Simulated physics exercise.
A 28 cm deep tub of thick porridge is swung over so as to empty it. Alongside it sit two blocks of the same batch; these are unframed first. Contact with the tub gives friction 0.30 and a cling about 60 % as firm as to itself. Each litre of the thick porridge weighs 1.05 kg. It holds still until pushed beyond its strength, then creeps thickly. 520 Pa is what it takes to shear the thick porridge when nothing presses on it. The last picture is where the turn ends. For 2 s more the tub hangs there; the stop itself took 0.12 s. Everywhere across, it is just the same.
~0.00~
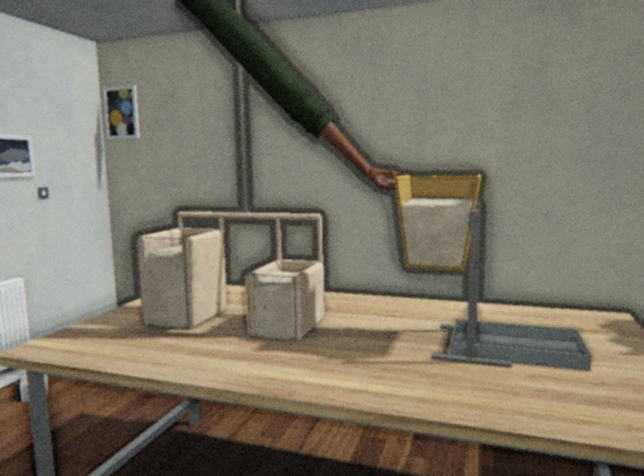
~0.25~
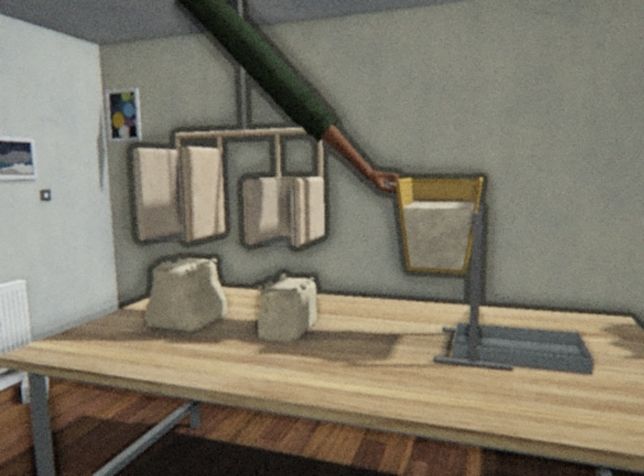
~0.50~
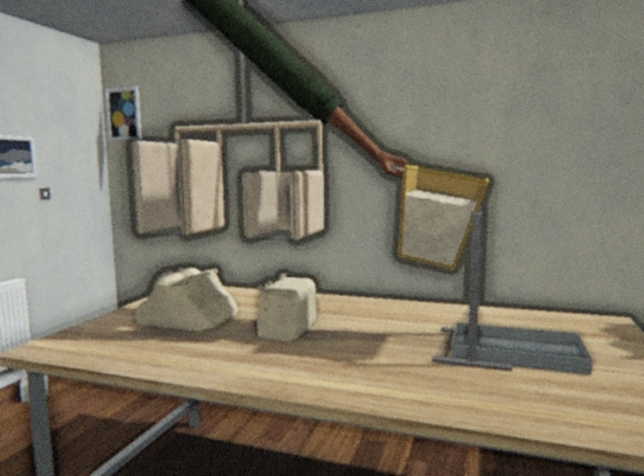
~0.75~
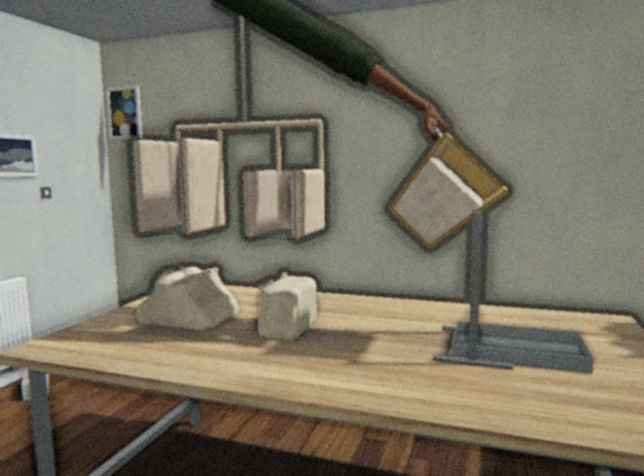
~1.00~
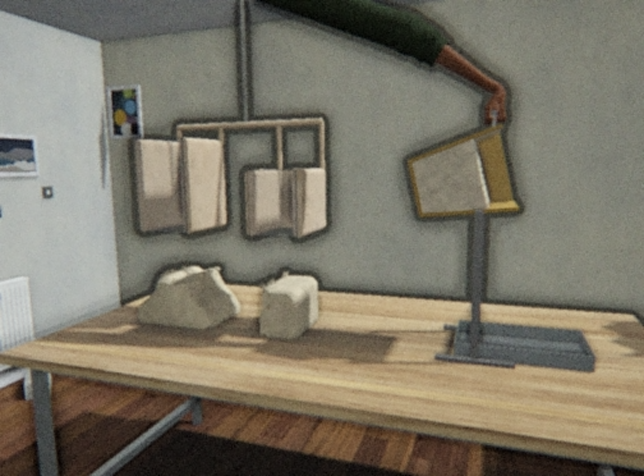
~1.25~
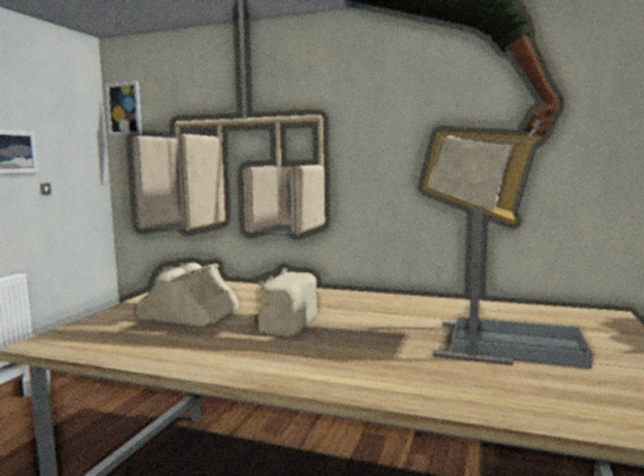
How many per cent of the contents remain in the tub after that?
0 %.
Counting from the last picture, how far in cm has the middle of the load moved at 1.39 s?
The distance comes to some 5 cm.
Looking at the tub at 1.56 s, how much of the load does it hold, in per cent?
About 70 %.
By 1.39 s, the tub is at 103 degrees and holds 100 %.
By 1.56 s, the tub is at 103 degrees and holds 71 %.
By 1.73 s, the tub is at 103 degrees and holds 34 %.
By 1.90 s, the tub is at 103 degrees and holds 0 %.
By 3.25 s, at the end, the tub is at 103 degrees and holds 0 %.
